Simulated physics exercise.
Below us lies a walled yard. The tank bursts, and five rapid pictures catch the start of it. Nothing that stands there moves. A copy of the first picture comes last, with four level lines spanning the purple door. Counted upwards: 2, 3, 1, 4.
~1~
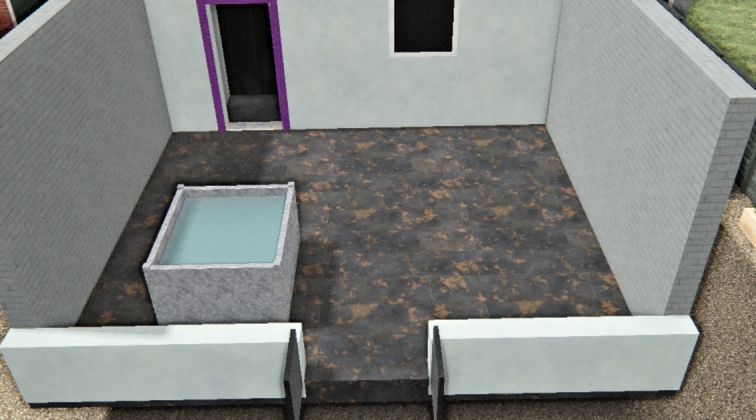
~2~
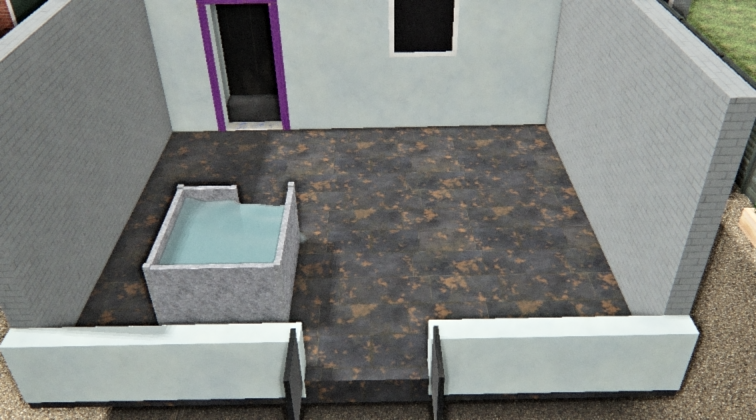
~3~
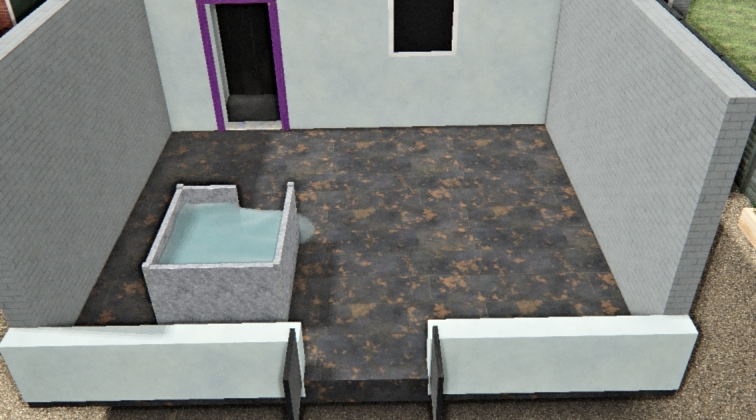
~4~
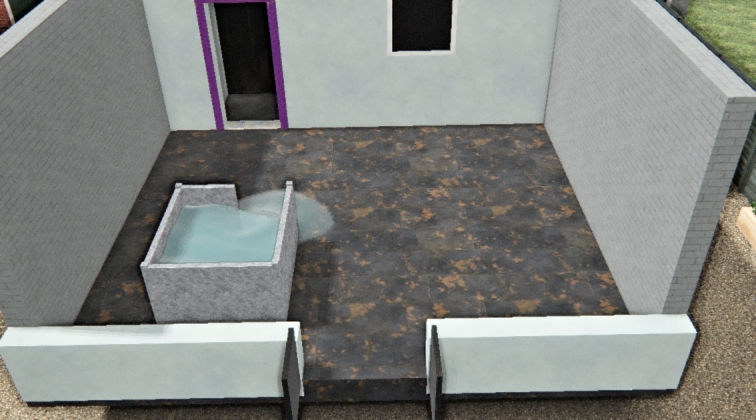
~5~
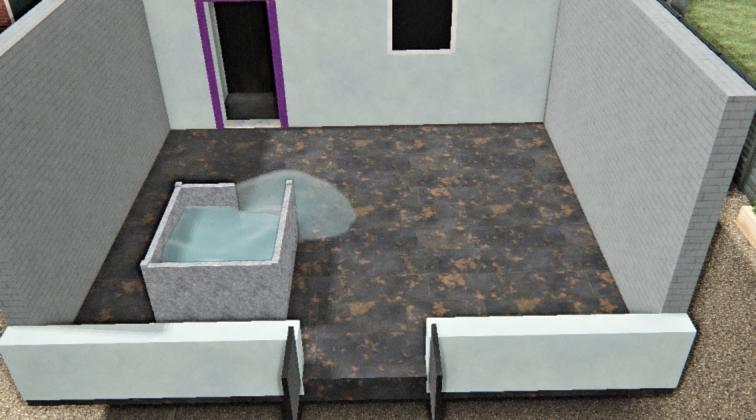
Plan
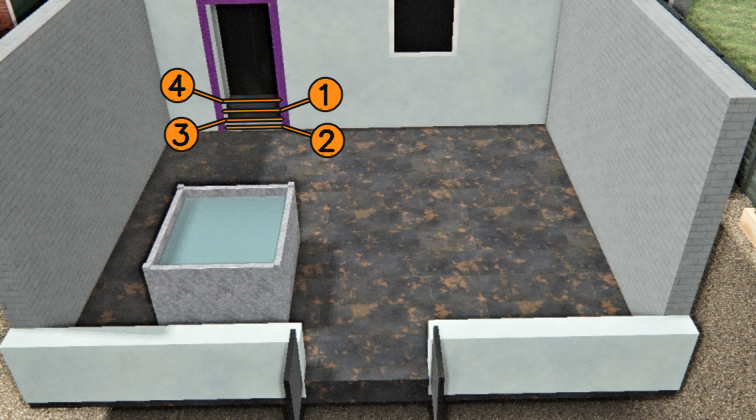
In the video, a stone tank of water stands at the left of a walled yard with a purple-framed doorway. Part of its back wall disappears, and water pours out behind it, spreading across the dark ground toward the right.
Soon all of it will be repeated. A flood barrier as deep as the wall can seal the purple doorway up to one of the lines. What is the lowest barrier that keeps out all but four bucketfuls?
The answer is height 3.
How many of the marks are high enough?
Three of the four.
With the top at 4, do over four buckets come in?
No, not at all.
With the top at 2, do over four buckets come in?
Yes, that goes wrong.
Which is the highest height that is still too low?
Height 2.
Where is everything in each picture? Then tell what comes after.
Water in the tank at rest, its middle at (226, 229); foot of the purple doorway at (255, 130); open gate at (365, 318).
Water covers 1 % of the ground, its front hidden from here.
Water covers 2 % of the ground, its front hidden from here.
Water covers 5 % of the ground and shows as far out as (317, 217).
Water covers 9 % of the ground and shows as far out as (296, 173).
On the marked copy, 1 at (252, 110); 2 at (254, 127); 3 at (253, 119); 4 at (251, 100); from the bottom up 2, 3, 1, 4.
With 1, nothing gets over.
With 2, some 15 bucketfuls get in.
With 3, a splash gets over, under a bucket.
With 4, nothing gets over.
